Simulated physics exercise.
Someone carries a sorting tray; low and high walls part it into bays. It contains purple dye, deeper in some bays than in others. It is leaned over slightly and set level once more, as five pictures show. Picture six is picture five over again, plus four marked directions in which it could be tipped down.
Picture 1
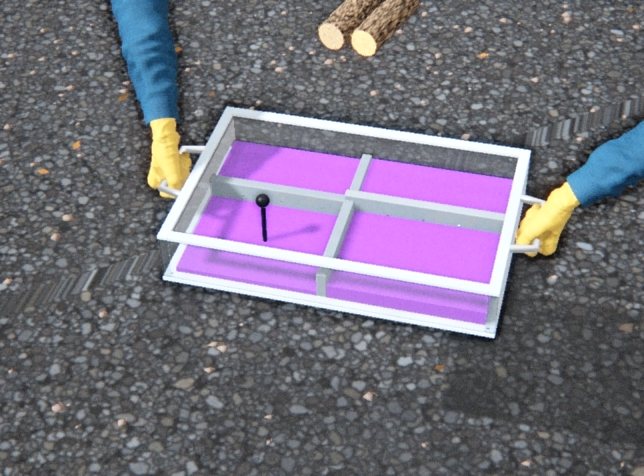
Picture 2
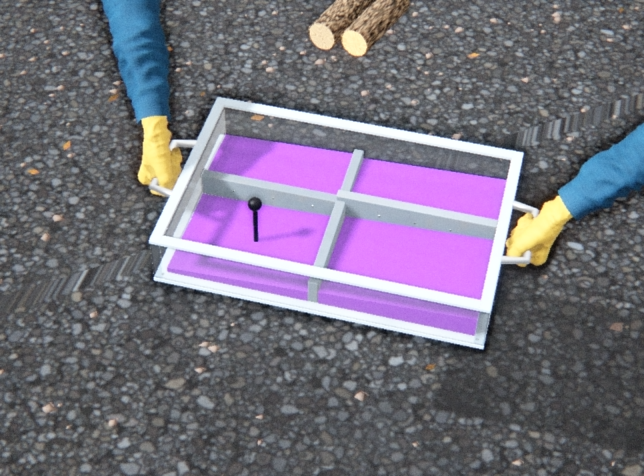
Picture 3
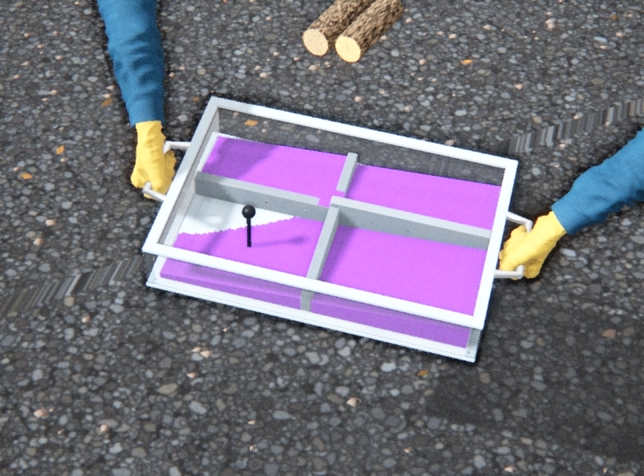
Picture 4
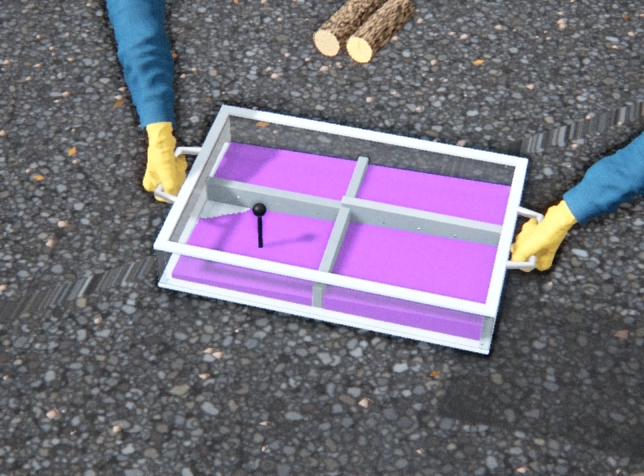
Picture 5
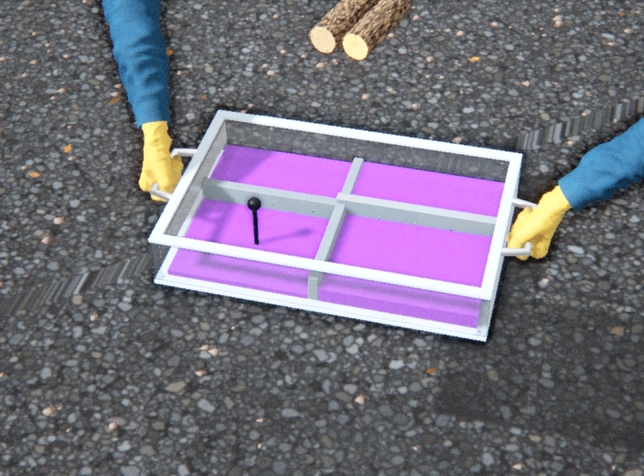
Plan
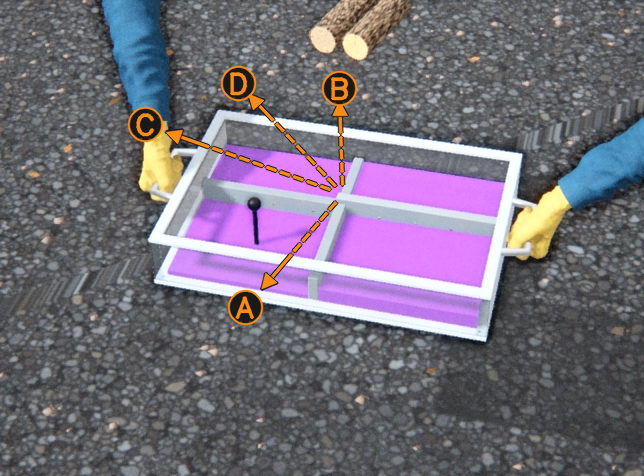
A tray of purple dye, held by two gloved hands, tilted down toward the front right, baring a pale patch of floor near the black peg, then was brought back level as dye covered it.
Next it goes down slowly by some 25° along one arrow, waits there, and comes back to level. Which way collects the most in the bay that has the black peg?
A beats the others.
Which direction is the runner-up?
C.
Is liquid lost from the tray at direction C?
Yes.
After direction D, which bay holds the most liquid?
It is the back left one.
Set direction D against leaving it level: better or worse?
Direction D is worse.
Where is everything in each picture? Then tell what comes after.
The tray is level; deepest in the back right bay, at (434, 192), shallowest in the front left; black peg at (263, 201).
Tipped about 6° down to the front right; no wall is crossed.
Tipped about 9° down to the front right; liquid runs over two walls; black peg at (249, 212).
Tipped about 5° down to the front right; no wall is crossed.
The tray is level; deepest in the back right bay, at (426, 195), shallowest in the front left; black peg at (254, 204).
On the marked copy, A ends at (265, 285); B ends at (339, 106); C ends at (171, 133); D ends at (252, 98).
With A, about 47 % of the liquid ends in the peg's bay; about 11 % goes over the rim.
With B, about 9 % of the liquid ends in the peg's bay; about 16 % goes over the rim.
With C, about 28 % of the liquid ends in the peg's bay; about 32 % goes over the rim.
With D, about 7 % of the liquid ends in the peg's bay; about 51 % goes over the rim.
